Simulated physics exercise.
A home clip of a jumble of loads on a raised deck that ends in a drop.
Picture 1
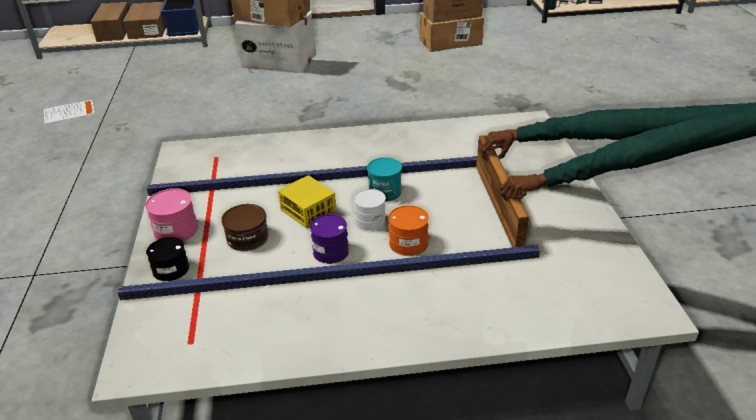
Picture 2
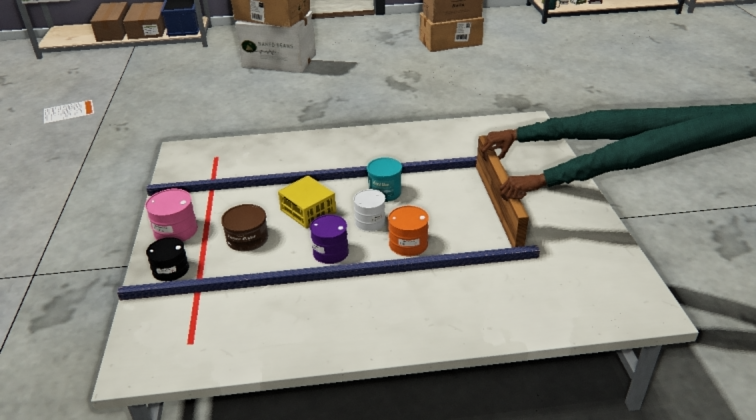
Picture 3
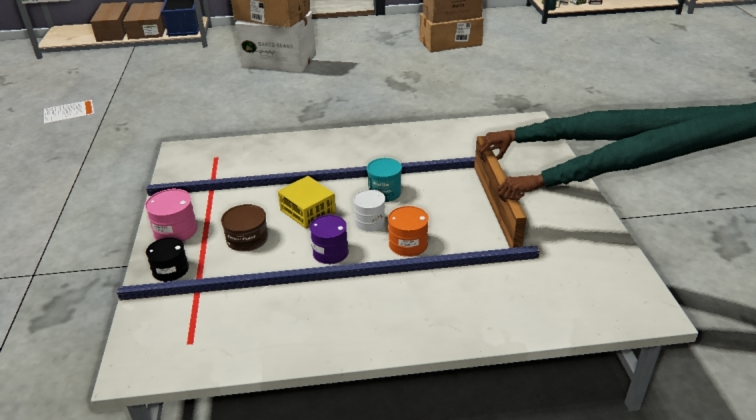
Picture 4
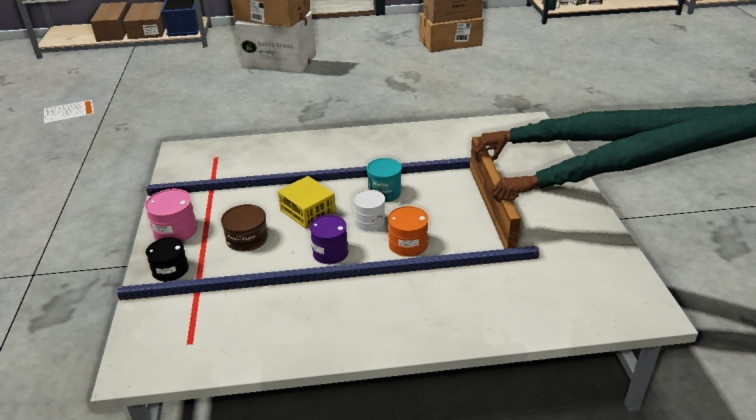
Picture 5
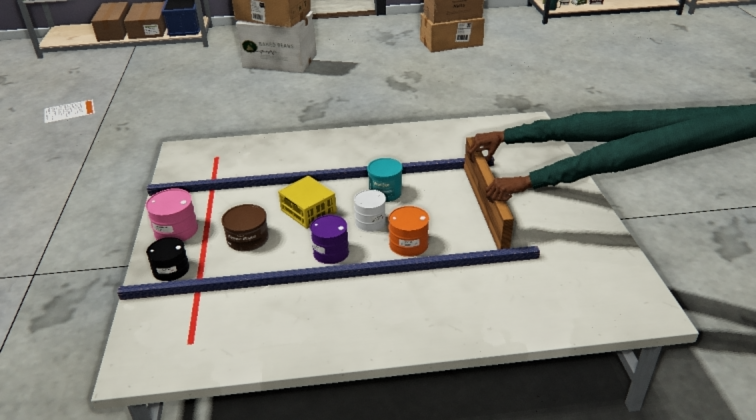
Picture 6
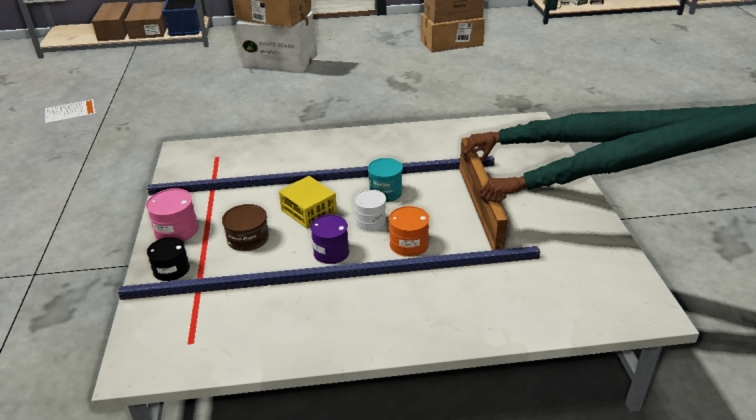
A wooden plank, held by two dark-green-sleeved arms reaching in from the right, slides slightly leftward across a pale table in a concrete-floored storage room, seen from above by a still camera. Between two dark blue rails sit pink and black canisters left of a red line, then brown, yellow, purple, white, teal and orange items rightward. Only the arms and plank move, creeping gently; the containers stay put.
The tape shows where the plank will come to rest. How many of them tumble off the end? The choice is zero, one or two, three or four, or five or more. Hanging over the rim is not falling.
As it turns out, the number that fall off is one or two.
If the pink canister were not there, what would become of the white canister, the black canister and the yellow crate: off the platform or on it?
The white canister remains up; the black canister falls; the yellow crate remains up.
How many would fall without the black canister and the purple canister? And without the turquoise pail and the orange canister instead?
First 1, then 0.
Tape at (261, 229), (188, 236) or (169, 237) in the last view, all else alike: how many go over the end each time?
The counts: 0, 3 and 5.
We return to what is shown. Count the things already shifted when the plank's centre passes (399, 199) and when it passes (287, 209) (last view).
By then 2, and 6.
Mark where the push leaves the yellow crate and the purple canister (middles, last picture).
Near (168, 214) and (139, 266).
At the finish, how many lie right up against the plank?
The number is 3.
Soon after, none off yet; pink canister at rest near (173, 216); black canister at rest near (169, 259); brown pail at rest near (246, 228).
Then, none off yet; pink canister moved a little near (164, 216); black canister moved a little near (163, 259); brown pail moved about its own width near (204, 237).
At rest, the number that fall off is one or two; fallen, black canister and pink canister.
